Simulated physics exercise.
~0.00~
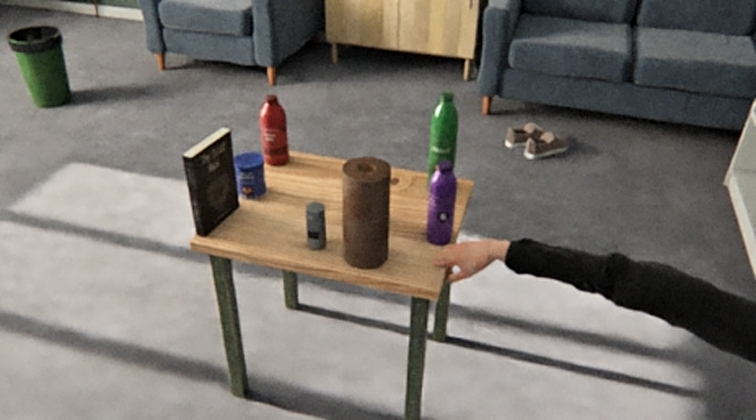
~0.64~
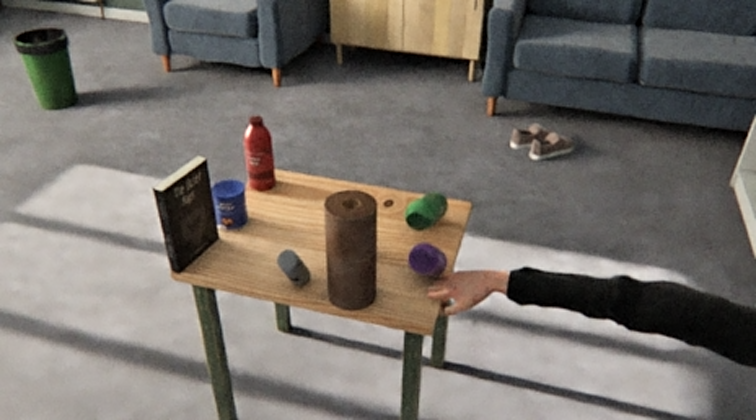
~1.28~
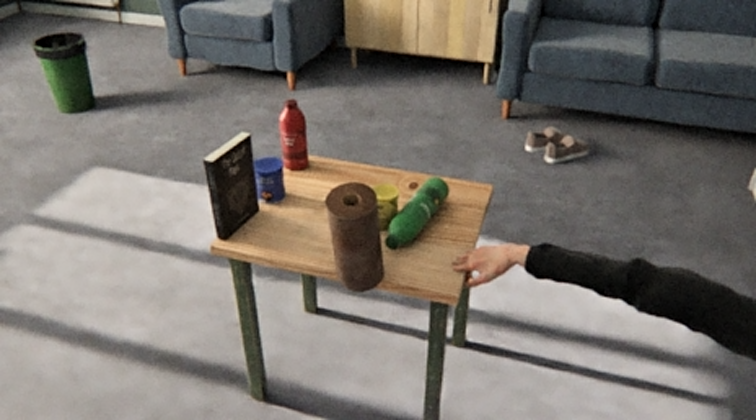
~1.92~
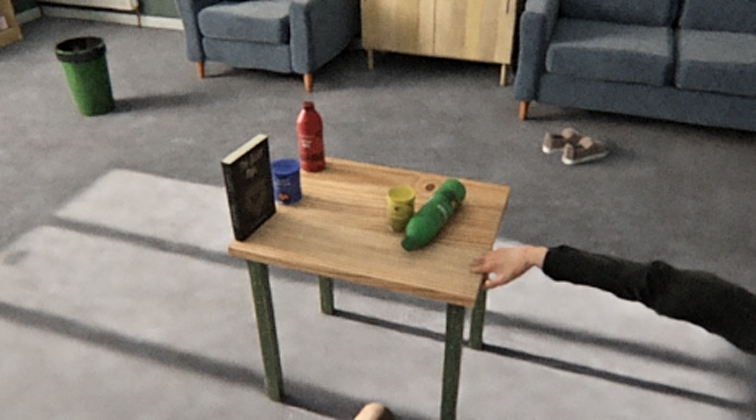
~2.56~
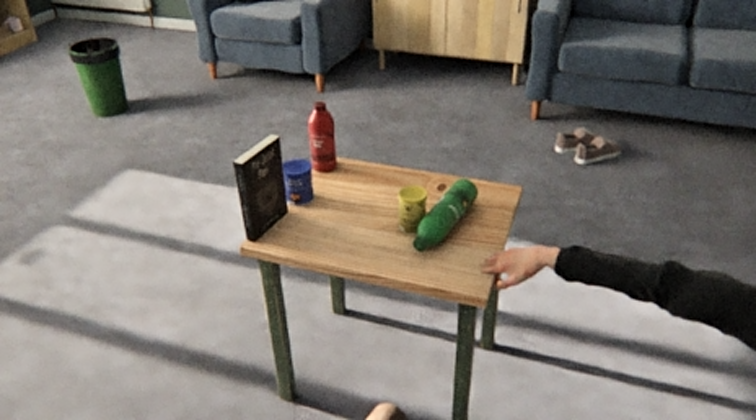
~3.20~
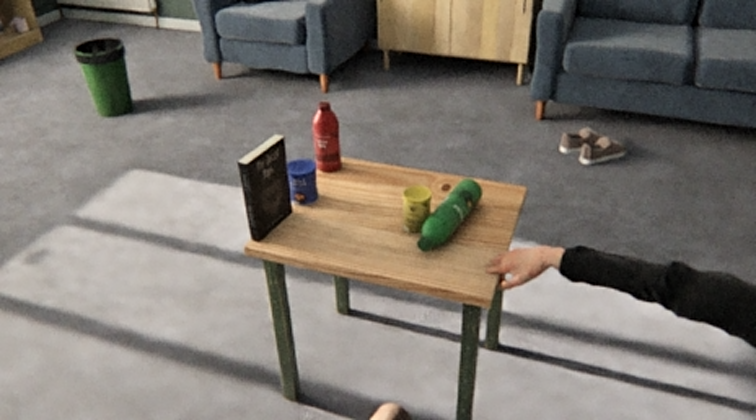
At the start, a hand grips the near right corner of a small wooden table holding a black book, a blue tin, a red bottle, a green bottle, a purple bottle, a grey shaker and a brown roll. The table jolts, and the green bottle falls on its side while the purple bottle and the shaker tip over. Next, those last two are gone from the top, the roll leans at the near edge, and a yellow tin shows behind it. The roll then drops to the floor. Finally, the book, both tins and the red bottle stand upright, with the green bottle lying beside the yellow tin.
